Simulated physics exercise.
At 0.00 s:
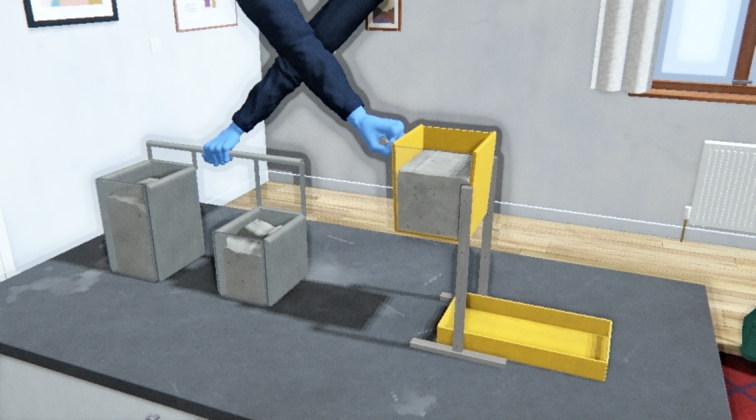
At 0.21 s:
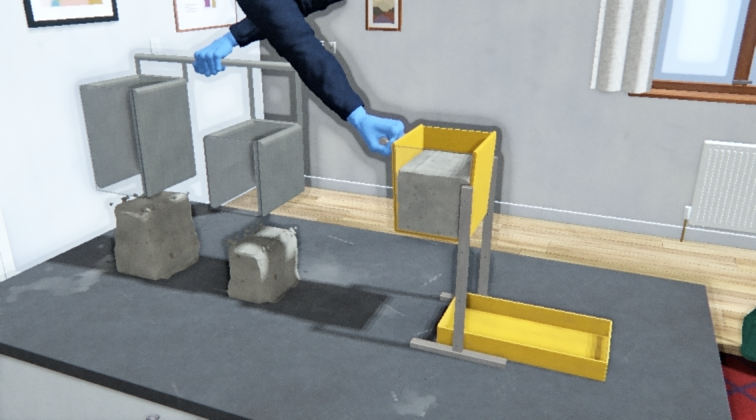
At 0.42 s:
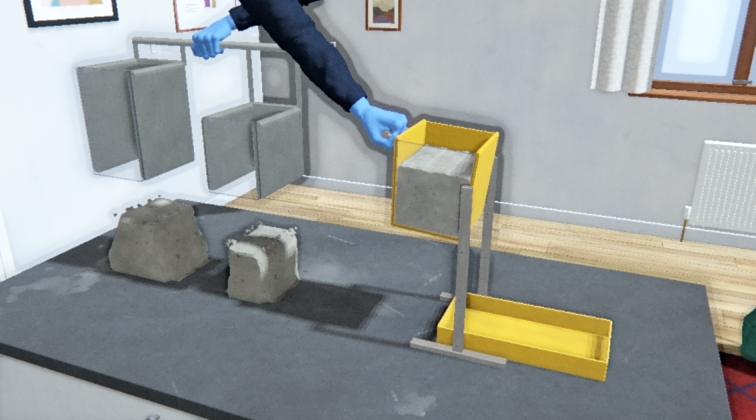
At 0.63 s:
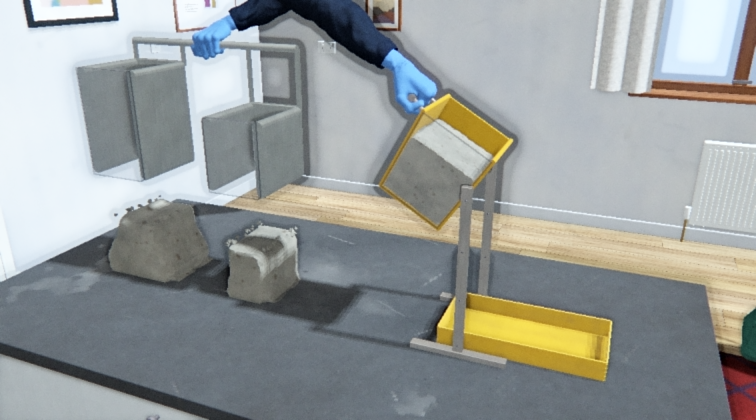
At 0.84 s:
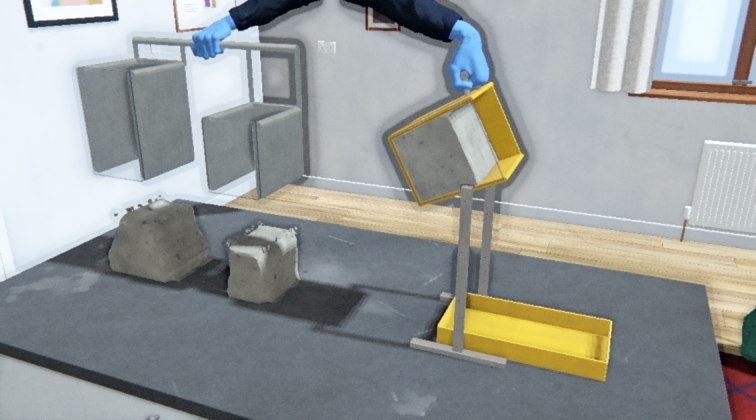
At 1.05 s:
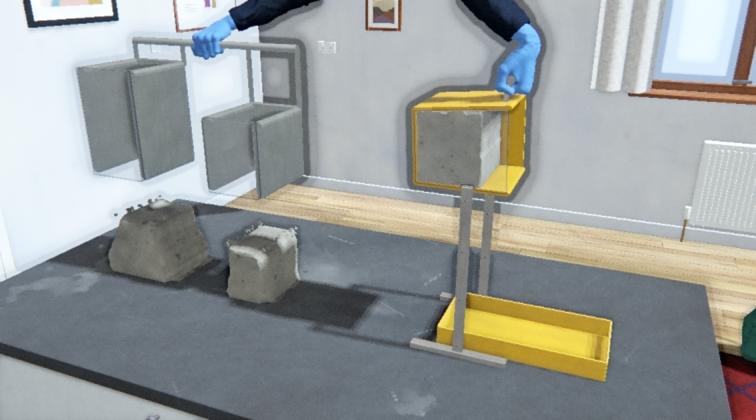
Indoor worktop, blue-gloved hands lifting casings off two grey blocks, the left slumping more, then tilting a filled yellow tub rightward.
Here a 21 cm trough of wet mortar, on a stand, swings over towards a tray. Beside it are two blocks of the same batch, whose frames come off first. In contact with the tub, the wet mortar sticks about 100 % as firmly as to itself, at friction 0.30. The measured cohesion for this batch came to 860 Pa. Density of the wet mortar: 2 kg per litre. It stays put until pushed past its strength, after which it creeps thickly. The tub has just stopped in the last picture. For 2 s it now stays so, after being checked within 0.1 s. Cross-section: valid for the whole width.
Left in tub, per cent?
100 %.
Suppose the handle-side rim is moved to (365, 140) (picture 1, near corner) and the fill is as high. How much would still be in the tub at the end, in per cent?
The tub would keep roughly 70 percent.
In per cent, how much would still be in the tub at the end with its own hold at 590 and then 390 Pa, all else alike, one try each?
Roughly 100 % followed by roughly 80 %.
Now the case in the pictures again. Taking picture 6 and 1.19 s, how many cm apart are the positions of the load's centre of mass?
It has gone close to 0 cm.
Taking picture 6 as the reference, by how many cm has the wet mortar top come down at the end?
0 cm.
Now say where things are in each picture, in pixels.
The first frame shows handle-side rim at (396, 145), tilt 0 degrees; top of the wet mortar at (448, 176); blocks stand 26 cm, 17 cm (left to right).
The second frame shows handle-side rim at (396, 145), tilt 0 degrees; top of the wet mortar at (448, 176); blocks stand 23 cm, 16 cm (left to right).
The third frame shows handle-side rim at (398, 140), tilt 4 degrees; top of the wet mortar at (404, 166); blocks stand 19 cm, 16 cm (left to right).
The fourth frame shows handle-side rim at (425, 113), tilt 31 degrees; top of the wet mortar at (416, 138); blocks stand 19 cm, 16 cm (left to right).
The fifth frame shows handle-side rim at (472, 101), tilt 63 degrees; top of the wet mortar at (445, 116); blocks stand 19 cm, 16 cm (left to right).
The sixth frame shows handle-side rim at (510, 110), tilt 87 degrees; top of the wet mortar at (477, 114); blocks stand 19 cm, 16 cm (left to right).
After 1.19 s, the tub is at 87 degrees and holds 100 %.
After 1.36 s, the tub is at 87 degrees and holds 100 %.
After 1.53 s, the tub is at 87 degrees and holds 100 %.
After 1.70 s, the tub is at 87 degrees and holds 100 %.
After 3.05 s, at the end, the tub is at 87 degrees and holds 100 %.
